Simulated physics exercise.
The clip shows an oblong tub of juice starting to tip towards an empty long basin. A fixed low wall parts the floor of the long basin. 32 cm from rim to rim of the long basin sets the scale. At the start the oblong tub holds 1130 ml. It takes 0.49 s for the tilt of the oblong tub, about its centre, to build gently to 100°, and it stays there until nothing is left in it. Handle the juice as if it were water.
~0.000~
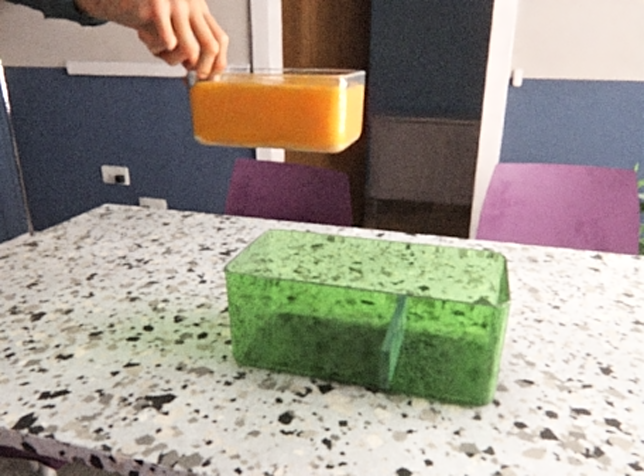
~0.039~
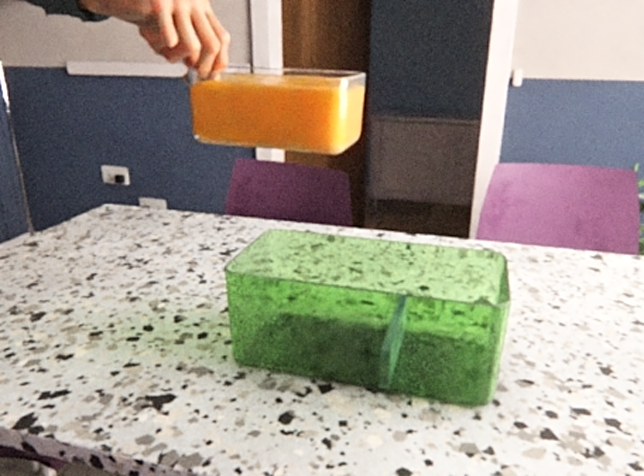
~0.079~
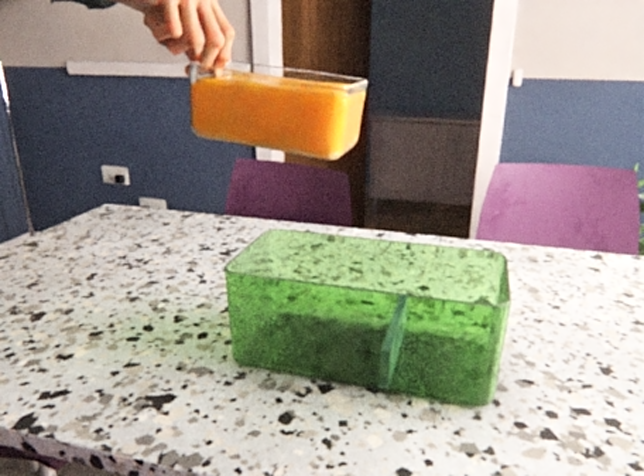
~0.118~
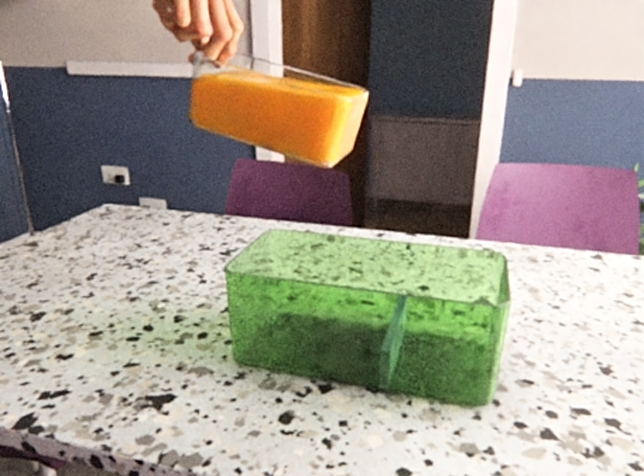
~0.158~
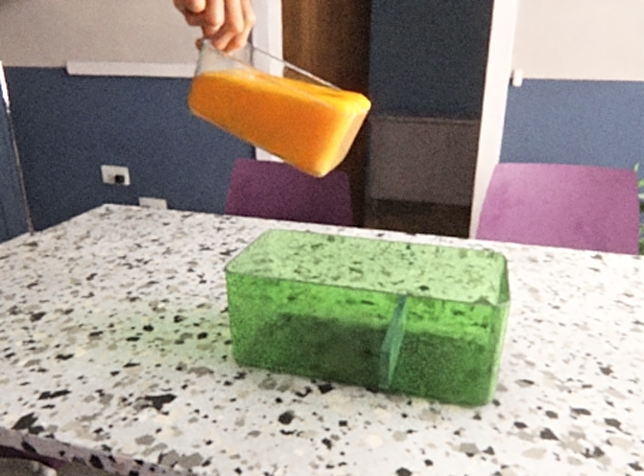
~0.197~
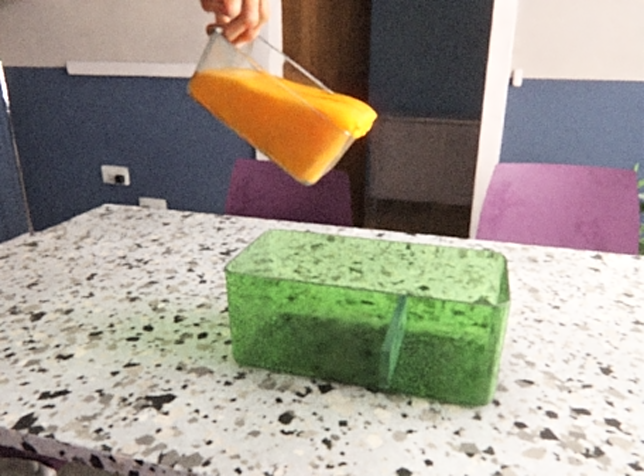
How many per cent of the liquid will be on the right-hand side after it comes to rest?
Some 44 per cent will be on the right-hand side.
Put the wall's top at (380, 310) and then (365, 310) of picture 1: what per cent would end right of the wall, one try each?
Roughly 55 per cent, then 65 per cent.
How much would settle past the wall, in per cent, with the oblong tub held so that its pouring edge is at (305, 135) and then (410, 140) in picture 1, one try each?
Near 20 in a hundred on the first go and near 60 in a hundred on the second.
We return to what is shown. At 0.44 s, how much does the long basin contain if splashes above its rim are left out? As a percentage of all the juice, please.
I'd put it near 26 percent.
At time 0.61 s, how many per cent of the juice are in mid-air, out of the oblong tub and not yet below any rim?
Around 16 percent of it is airborne.
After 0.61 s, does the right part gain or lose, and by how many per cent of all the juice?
It ends up lower by roughly 1.
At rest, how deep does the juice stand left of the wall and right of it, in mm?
I'd say close to 18 mm on the left, close to 30 mm on the right.
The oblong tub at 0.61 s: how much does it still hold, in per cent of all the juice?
About 5 % is still there.
By 0.44 s the tilt is 97° and 18 per cent is still to pour, 3 is left of the wall and 22 right of it.
By 0.61 s the tilt is 100° and 5 per cent is still to pour, 29 is left of the wall and 45 right of it.
By 0.79 s the tilt is 100° and 1 per cent is still to pour, 37 is left of the wall and 35 right of it.
By 0.99 s the tilt is 100° and 0 per cent is still to pour, 44 is left of the wall and 44 right of it.
At rest 45 per cent lies left of the wall, 44 right of it and 11 outside.
